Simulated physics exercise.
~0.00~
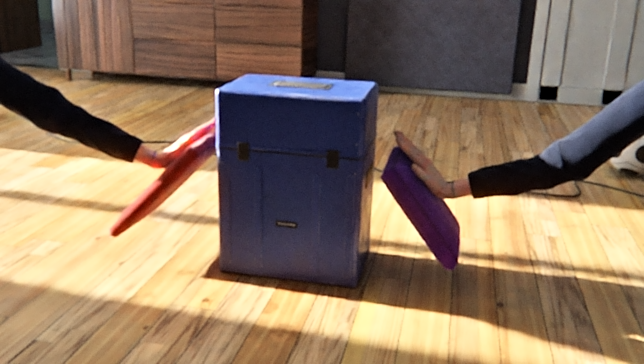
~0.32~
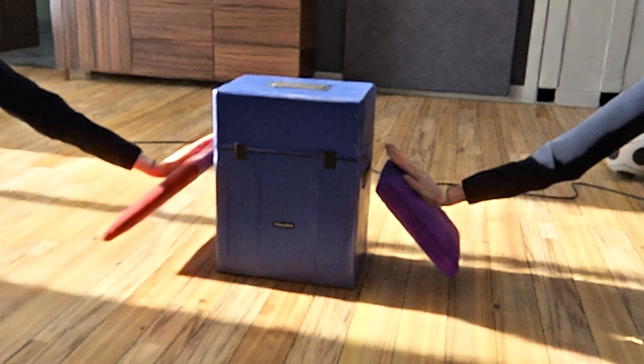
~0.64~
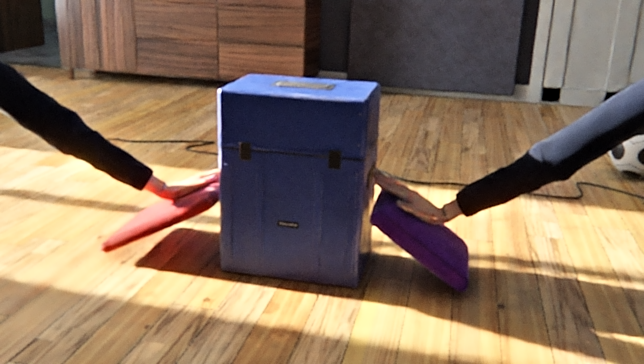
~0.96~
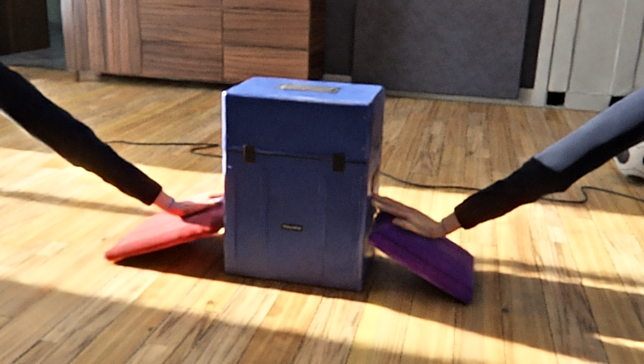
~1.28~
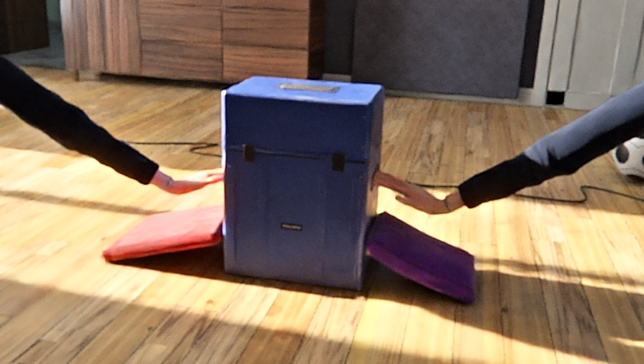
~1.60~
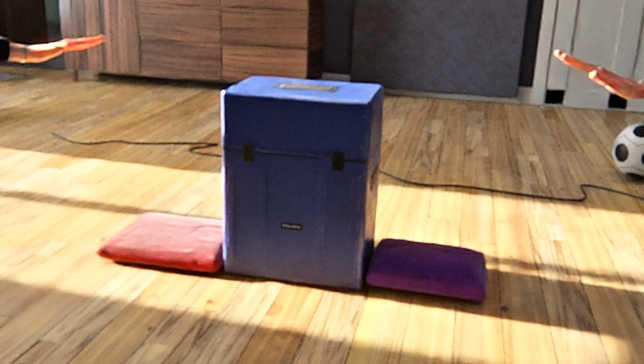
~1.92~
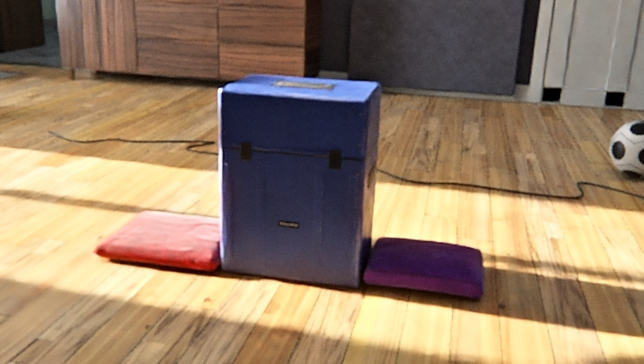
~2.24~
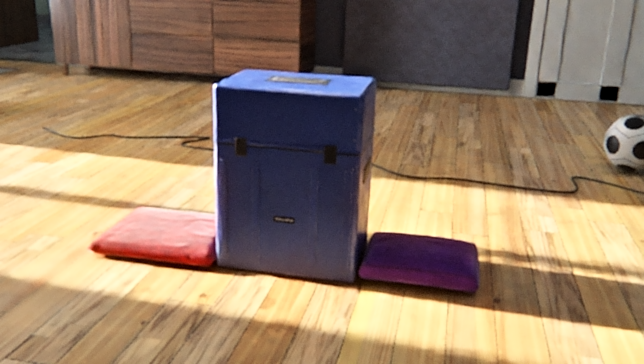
Red pad and purple soft bag leaning against a blue chest, sliding down as two hands release them, ending flat on the floor.
